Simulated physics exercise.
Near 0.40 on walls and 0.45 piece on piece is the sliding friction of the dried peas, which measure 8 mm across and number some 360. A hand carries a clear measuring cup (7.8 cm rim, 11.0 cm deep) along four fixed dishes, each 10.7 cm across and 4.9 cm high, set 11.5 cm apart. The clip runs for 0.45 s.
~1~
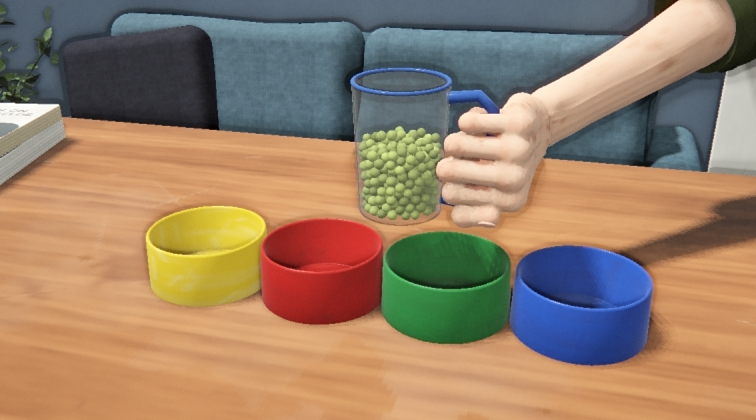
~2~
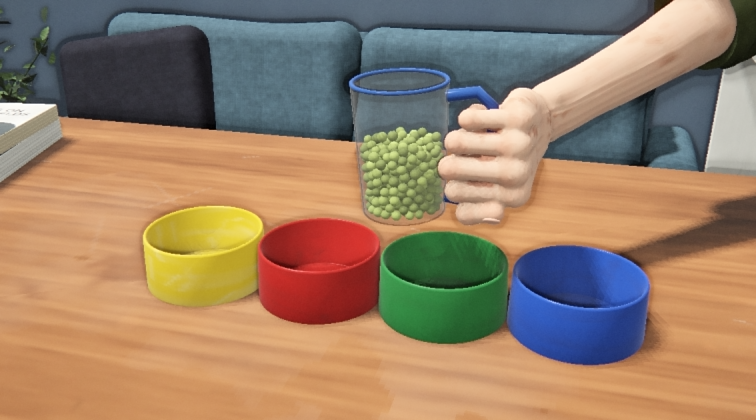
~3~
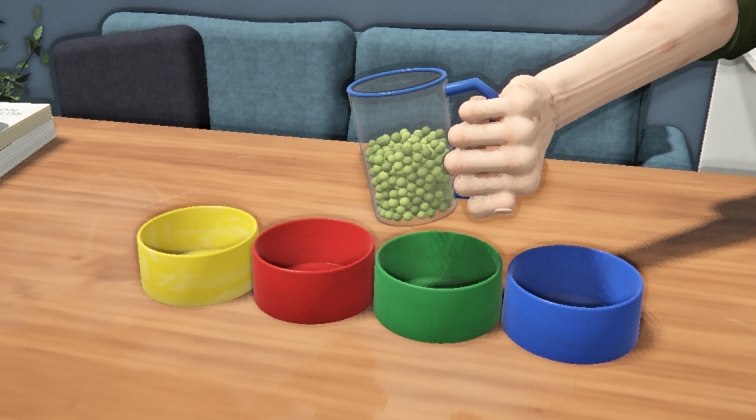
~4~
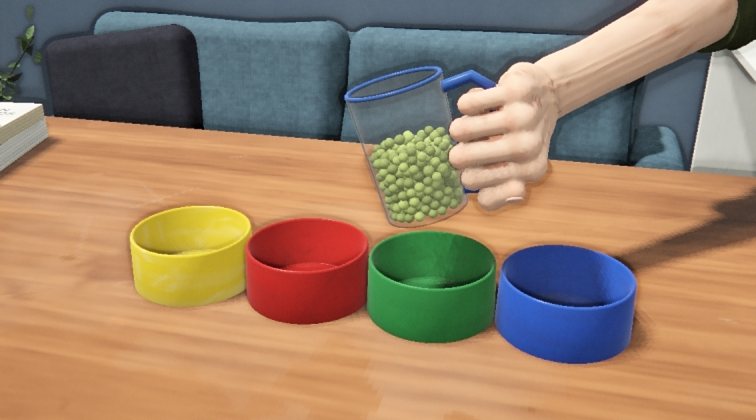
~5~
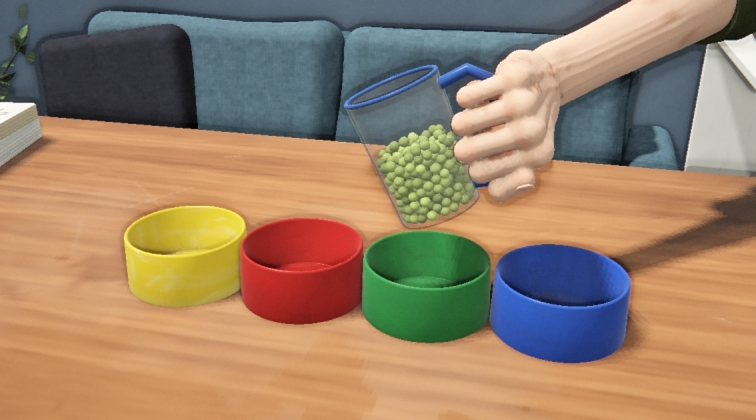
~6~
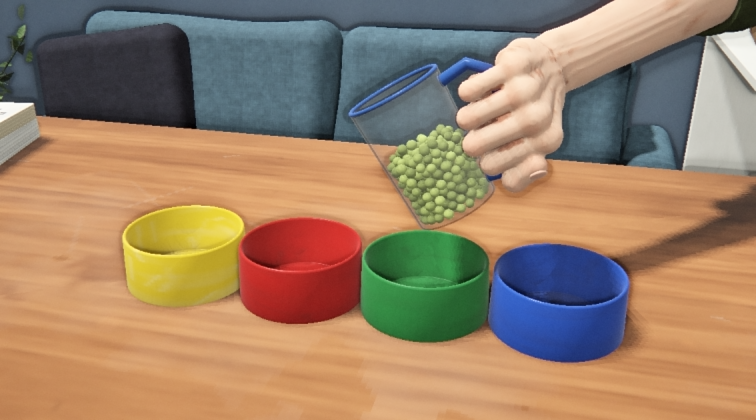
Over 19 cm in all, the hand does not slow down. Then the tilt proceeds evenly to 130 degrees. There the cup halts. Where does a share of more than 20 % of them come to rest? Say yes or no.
Red: No, blue: Yes, green: Yes, yellow: No, counter: No.
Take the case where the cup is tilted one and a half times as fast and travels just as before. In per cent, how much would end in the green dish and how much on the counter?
It would be green 100 and counter 0.
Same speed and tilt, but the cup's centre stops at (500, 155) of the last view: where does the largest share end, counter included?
Most of it ends up at green.
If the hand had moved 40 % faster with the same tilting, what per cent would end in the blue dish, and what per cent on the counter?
Blue: 100; counter: 0.
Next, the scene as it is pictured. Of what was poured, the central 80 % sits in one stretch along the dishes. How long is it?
Roughly 15 centimetres.
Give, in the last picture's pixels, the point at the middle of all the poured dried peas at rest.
Resting centre estimate: Around (485, 305).
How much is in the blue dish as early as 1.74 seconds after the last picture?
Some 45 in a hundred by then.
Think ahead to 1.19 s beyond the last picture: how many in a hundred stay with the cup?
Around 45 in a hundred.
Then, 0.72 s after the last picture, tilt 87 degrees; cup holds 100 %.
Then, 1.19 s after the last picture, tilt 124 degrees; cup holds 45 %, blue 10 %, green 35 %.
Then, 1.74 s after the last picture, tilt 130 degrees; cup holds 0 %, blue 45 %, green 45 %.
In the end, red 0 %, blue 45 %, green 45 %, yellow 0 %, counter 10 %.
